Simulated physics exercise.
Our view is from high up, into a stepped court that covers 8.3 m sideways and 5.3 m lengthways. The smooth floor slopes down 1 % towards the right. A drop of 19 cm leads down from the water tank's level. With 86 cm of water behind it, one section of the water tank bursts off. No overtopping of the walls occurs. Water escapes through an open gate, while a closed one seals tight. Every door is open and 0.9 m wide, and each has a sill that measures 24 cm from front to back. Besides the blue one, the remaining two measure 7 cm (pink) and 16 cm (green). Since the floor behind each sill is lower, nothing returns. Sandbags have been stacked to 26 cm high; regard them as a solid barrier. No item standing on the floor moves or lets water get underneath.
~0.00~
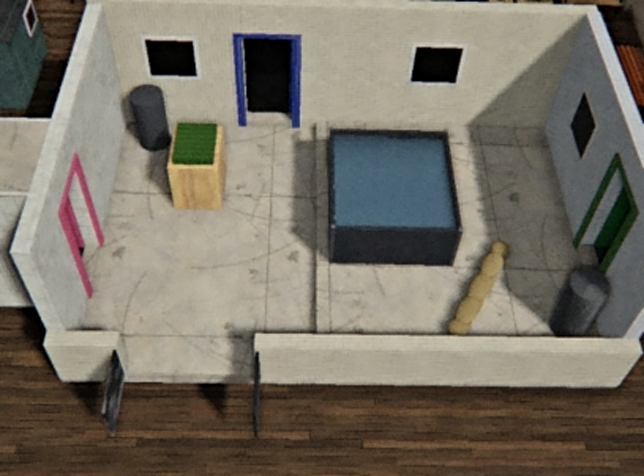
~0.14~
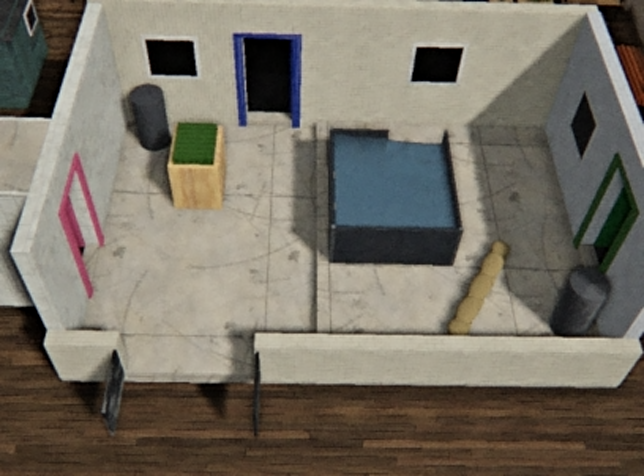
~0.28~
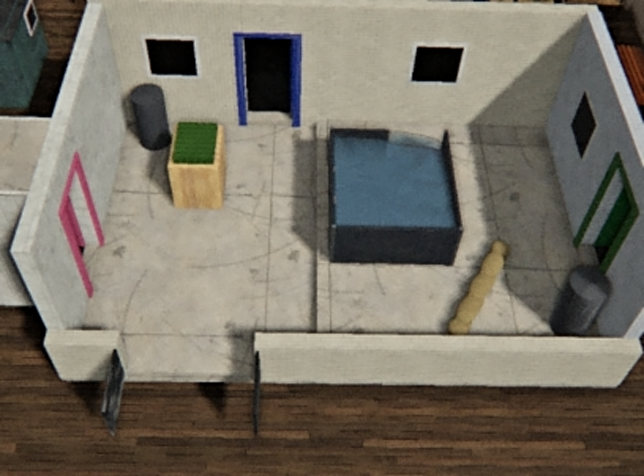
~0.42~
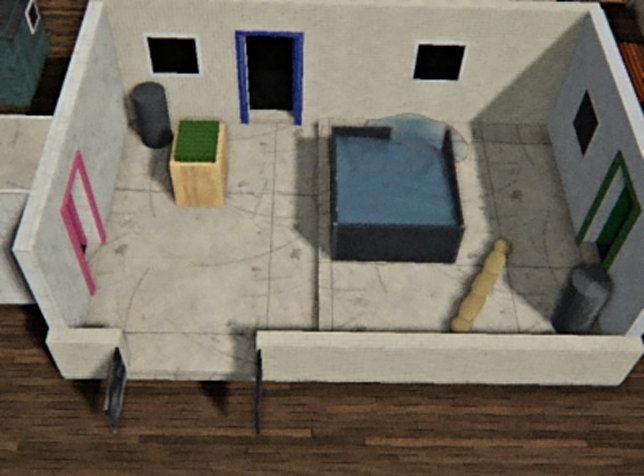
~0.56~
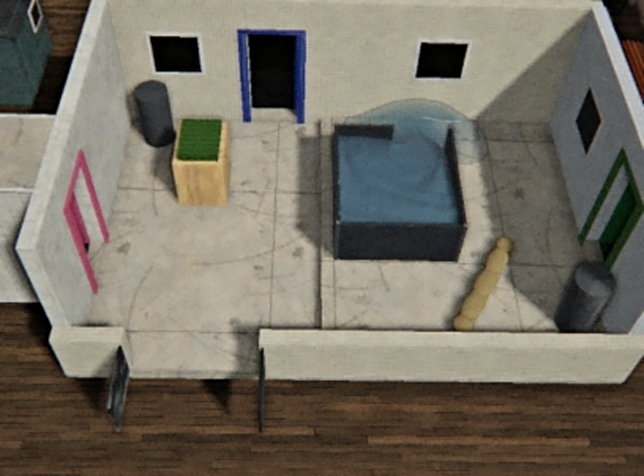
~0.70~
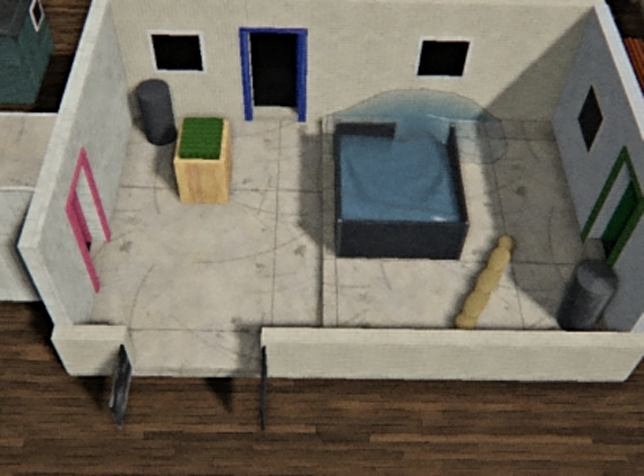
A dark-walled tank in a roofless room losing part of its far side, water spilling out and spreading across the floor behind.
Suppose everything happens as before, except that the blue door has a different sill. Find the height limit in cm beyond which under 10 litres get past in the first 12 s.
The limit sits near 6 cm.
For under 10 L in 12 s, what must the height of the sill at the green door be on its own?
I'd raise green to close to 18 cm.
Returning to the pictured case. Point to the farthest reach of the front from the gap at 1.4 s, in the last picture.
In the last picture, around (226, 121).
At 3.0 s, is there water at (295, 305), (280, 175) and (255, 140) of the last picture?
Those three come out bone-dry, soaked and soaked, in that order.
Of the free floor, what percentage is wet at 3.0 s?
Roughly 50 percent.
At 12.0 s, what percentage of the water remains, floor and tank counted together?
Something like 86 per cent of it remains.
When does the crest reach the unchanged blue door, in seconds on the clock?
Peak: Close to 11.0 s.
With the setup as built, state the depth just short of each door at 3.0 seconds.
Door depths (cm): Pink = 0, green = 7, blue = 6.
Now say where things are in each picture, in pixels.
In the first picture, the water tank at (392, 180) is whole and still, 86 cm deep; the blue door at (268, 87) is dry.
In the second picture, the front is at a hidden place, 0.3 m from the gap on the far side; 0.3 m2 of floor is wet, 86 cm left at the back.
In the third picture, water pours out on the far side and has run 0.9 m, to a hidden place; about 13 cm deep outside, 86 cm at the back.
In the fourth picture, the gap is on the far side, the front 1.3 m out at (376, 120); the back of the water tank holds 86 cm.
In the fifth picture, the front is at (472, 121), 1.4 m from the gap on the far side; 3.0 m2 of floor is wet, 82 cm left at the back.
In the sixth picture, the front is at (497, 119), 1.7 m from the gap on the far side; 3.4 m2 of floor is wet, 74 cm left at the back; 1.1 m in a straight line remain to the blue door at (275, 81).
After 1.4 s water covers 15 % of the floor, deepest (63 cm) near (417, 119); 6 cm at the blue door, 0 litres in over its 14 cm sill.
After 3.0 s water covers 50 % of the floor, deepest (40 cm) near (553, 129); 6 cm at the blue door, 0 litres in over its 14 cm sill.
After 12.0 s water covers 95 % of the floor, deepest (17 cm) near (544, 129); 8 cm at the blue door, 0 litres in over its 14 cm sill.
At the blue door as built, the water arrived by 1.1 s and peaked near 10 cm at 11.0 s.
With a sill of 5.5 cm, 13 litres would have come in within the 12 s; with 6.5 cm, 7 litres. So under 10 litres takes about 6 cm.
